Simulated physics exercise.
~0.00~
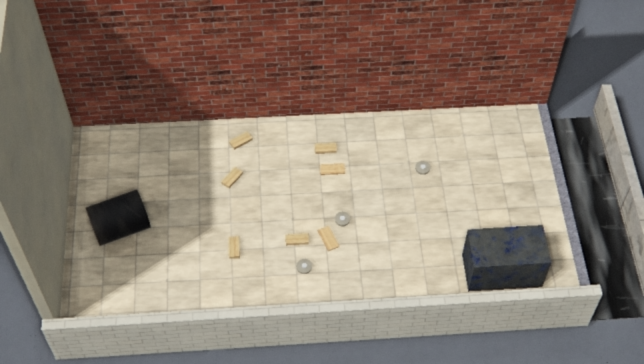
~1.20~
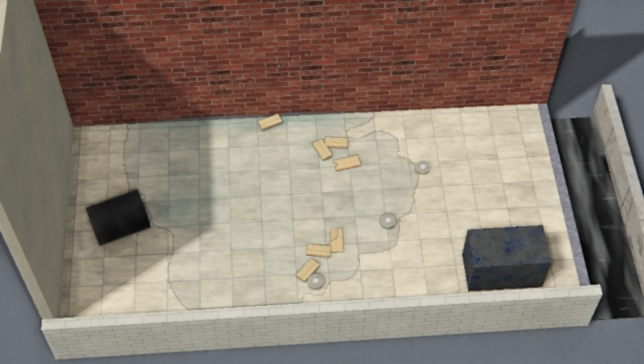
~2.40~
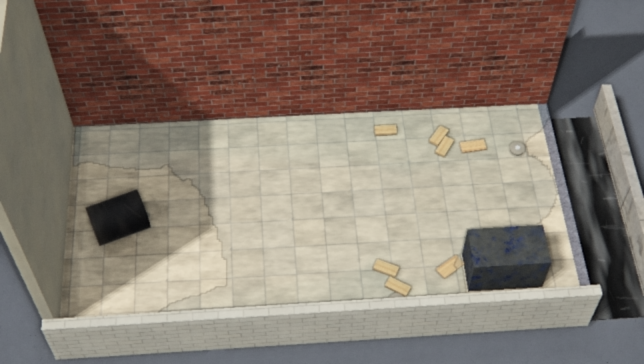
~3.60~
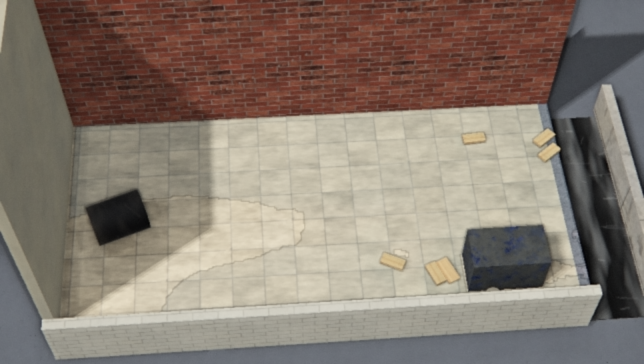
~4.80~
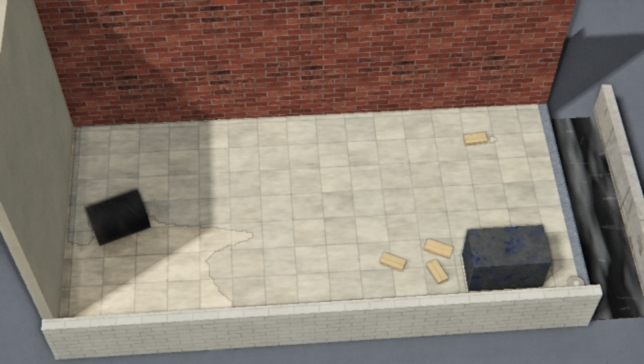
A sheet of water spreads across the pale tiled floor of a walled workshop, seen from above, with a red brick wall behind, a black drum lying at left and a dark blue-stained block at right. Small tan boards and a few round grey lids lie scattered mid-floor. The water's edge pushes them rightward, and it soon covers most of the tiles. Some boards and all the lids slip from sight toward the right edge, beside a dark channel. Finally the water thins, leaving one board near the back and three beside the block, which stays put.
